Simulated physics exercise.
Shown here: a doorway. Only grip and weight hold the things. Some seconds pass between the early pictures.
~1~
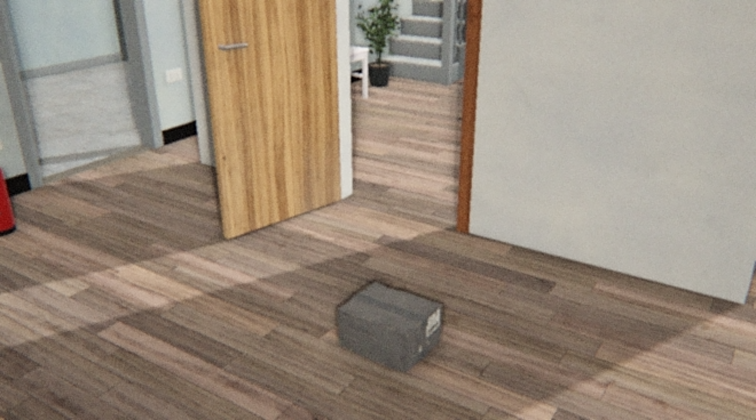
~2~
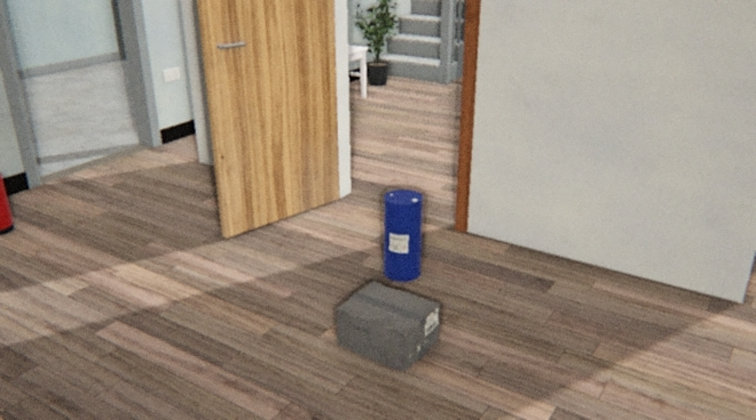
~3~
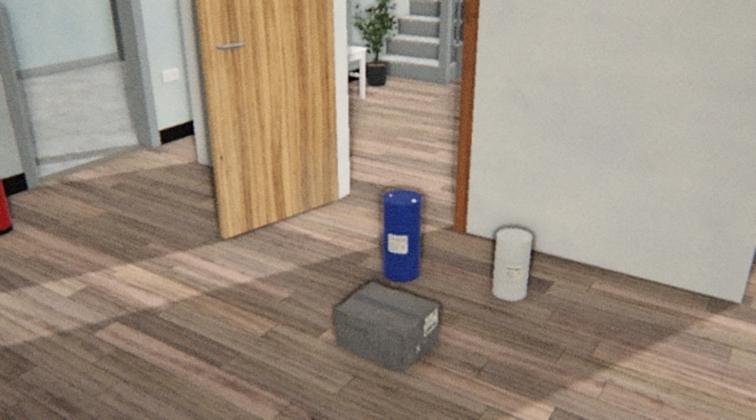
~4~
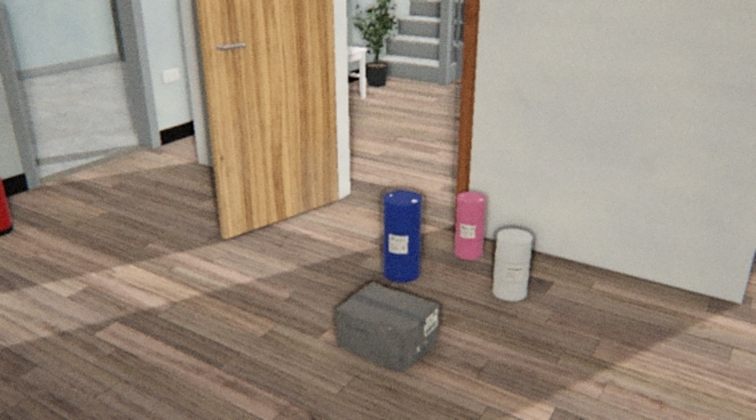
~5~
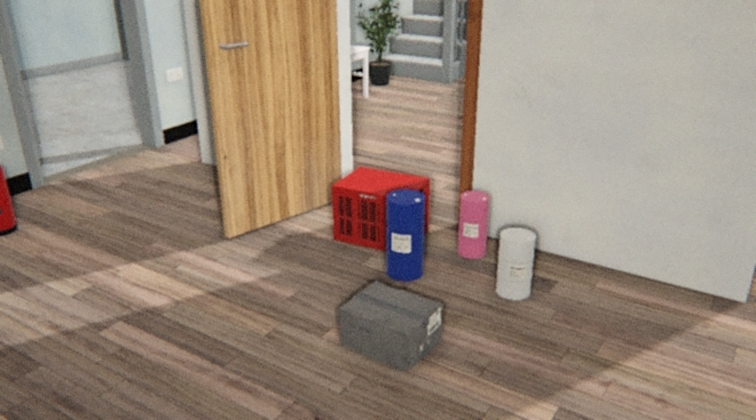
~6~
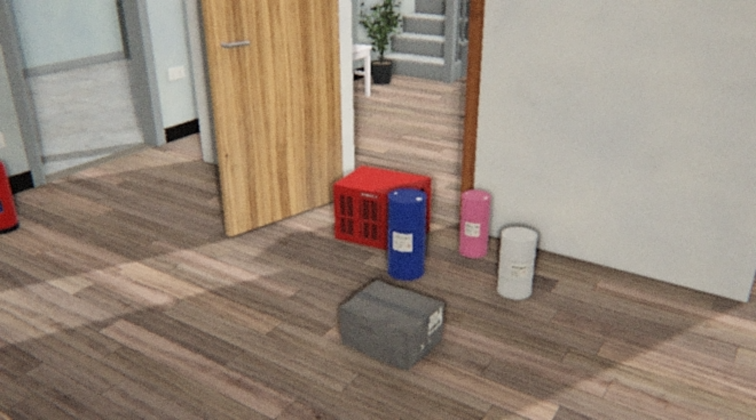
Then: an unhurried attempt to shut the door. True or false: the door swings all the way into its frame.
False.
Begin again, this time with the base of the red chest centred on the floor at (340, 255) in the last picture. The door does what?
Next, the door gets stuck partway.
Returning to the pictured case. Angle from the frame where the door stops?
Open angle: About 55°.
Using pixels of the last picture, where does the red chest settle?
It finishes at around (389, 208).
Then, 0.50 s on from there, door at 90°.
Then, 0.70 s on from there, door at 77°.
Then, 1.00 s on from there, door at 58°.
In the end, door at 56°; all 5 unmoved. At the end, from the last picture's camera, red chest near (389, 208).
